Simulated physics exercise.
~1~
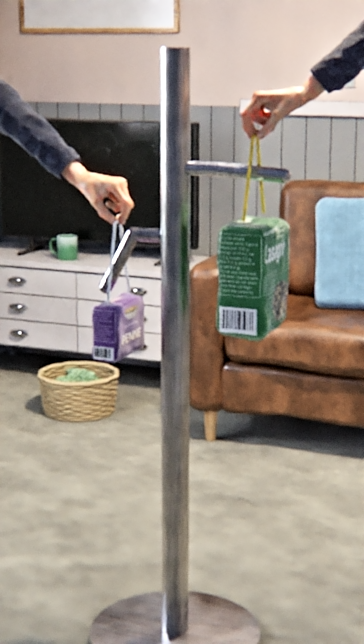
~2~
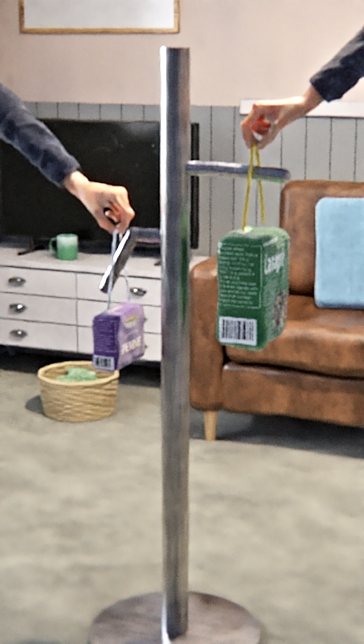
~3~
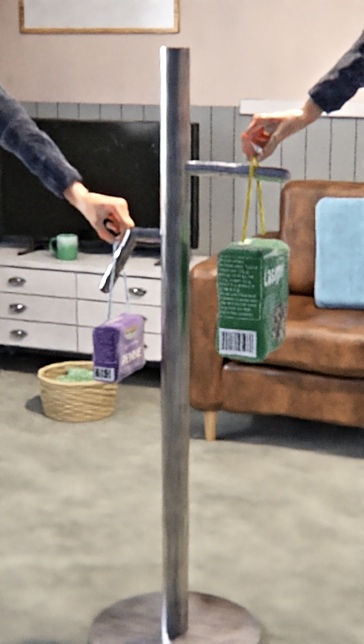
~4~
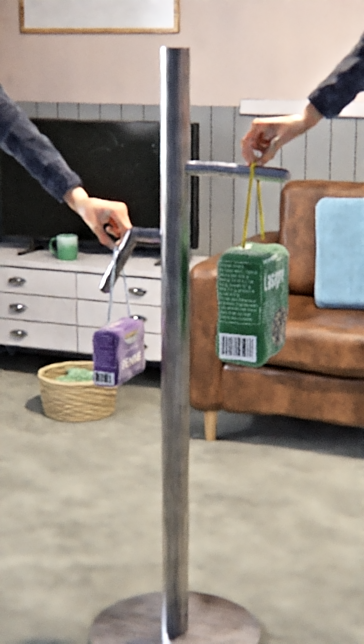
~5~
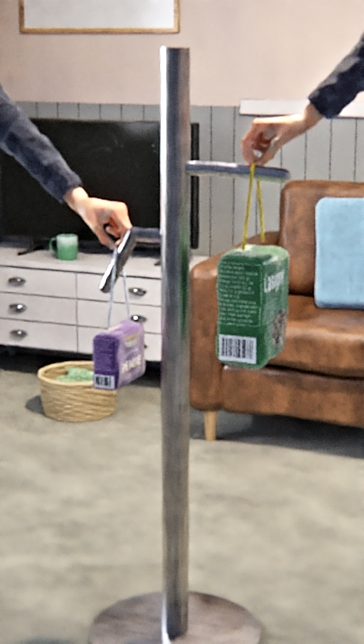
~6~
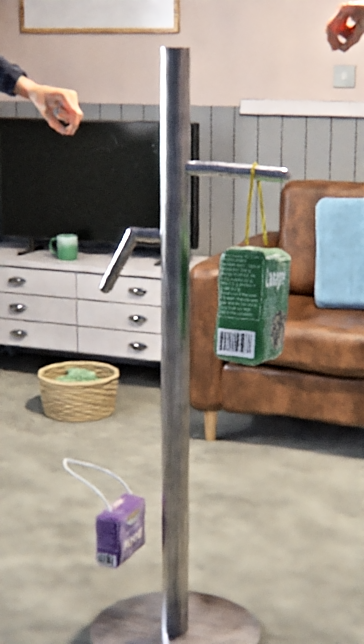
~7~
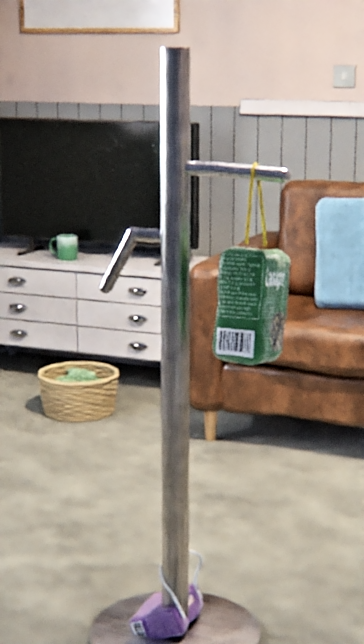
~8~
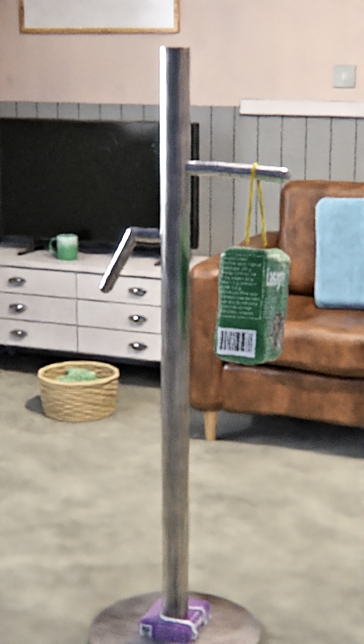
Two hands hanging a purple pouch and a green sack on a metal stand, the pouch dropping to its base, the sack staying.
